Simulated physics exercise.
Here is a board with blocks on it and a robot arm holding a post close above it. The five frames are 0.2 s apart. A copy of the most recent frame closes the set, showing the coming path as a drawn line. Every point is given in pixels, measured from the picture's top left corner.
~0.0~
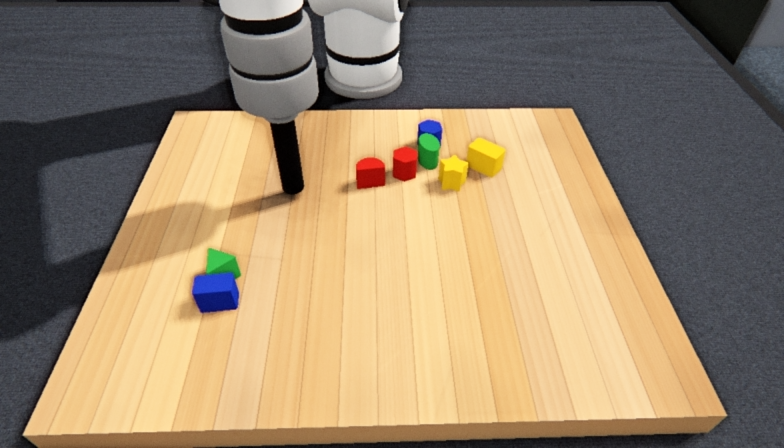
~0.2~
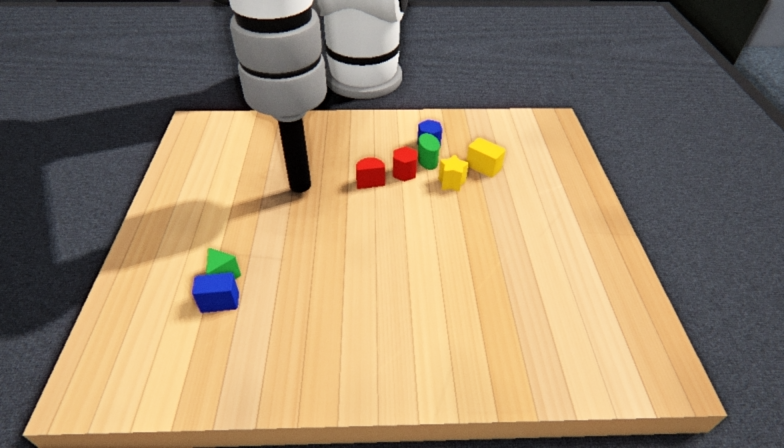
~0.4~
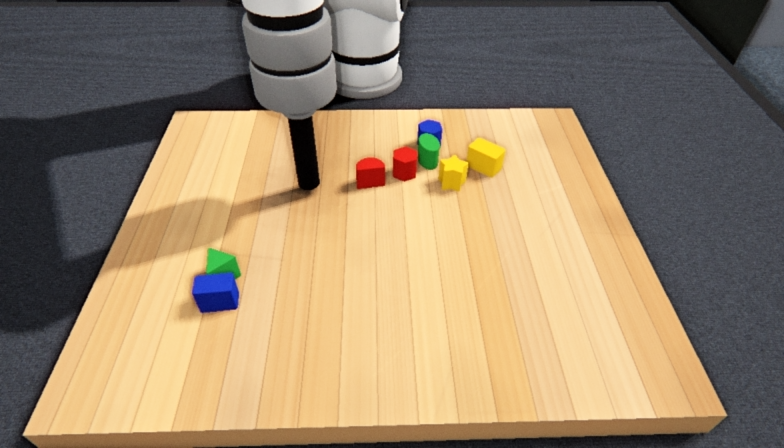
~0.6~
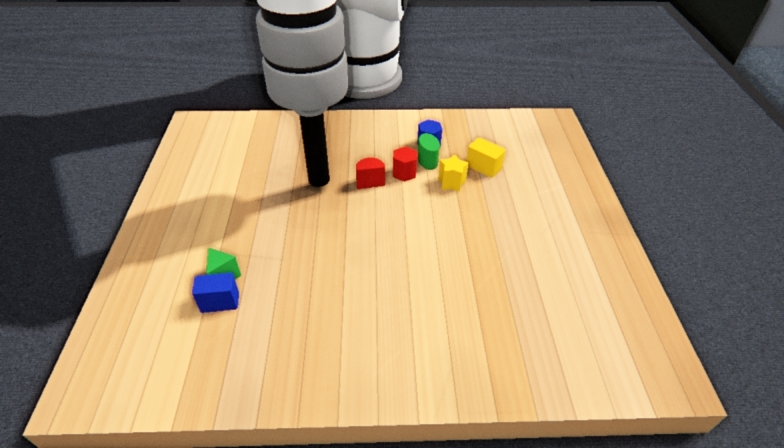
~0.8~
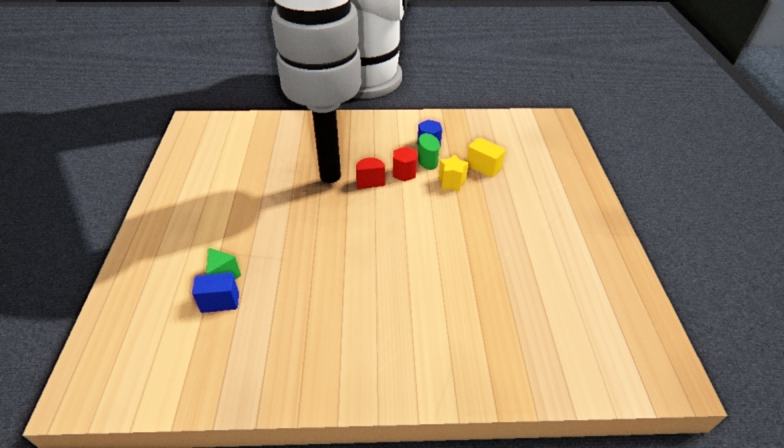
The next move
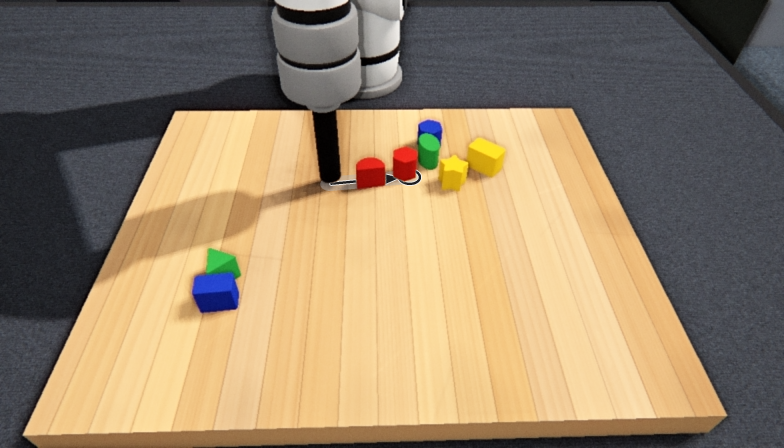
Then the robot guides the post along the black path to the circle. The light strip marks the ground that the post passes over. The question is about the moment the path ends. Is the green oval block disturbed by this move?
That block slides.
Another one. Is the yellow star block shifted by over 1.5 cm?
Going by the path, no.
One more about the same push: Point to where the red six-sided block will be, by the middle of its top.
Its top middle is near (431, 151).
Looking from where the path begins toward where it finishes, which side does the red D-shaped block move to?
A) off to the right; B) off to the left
My answer is option A.
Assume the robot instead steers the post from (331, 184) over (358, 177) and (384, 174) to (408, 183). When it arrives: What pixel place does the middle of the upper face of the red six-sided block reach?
The spot you're after is about (429, 156) in the image.
Path on the board, from (331, 184) directly to (410, 177).
The first path, step by step. Halfway along, post (371, 173); red D-shaped block (393, 165), turned 15° anticlockwise; red six-sided block (408, 153).
At the end, post (410, 170); red D-shaped block (414, 171), turned 15° clockwise; red six-sided block (431, 151); green oval block (440, 139), turned 45° anticlockwise; yellow star block in place.
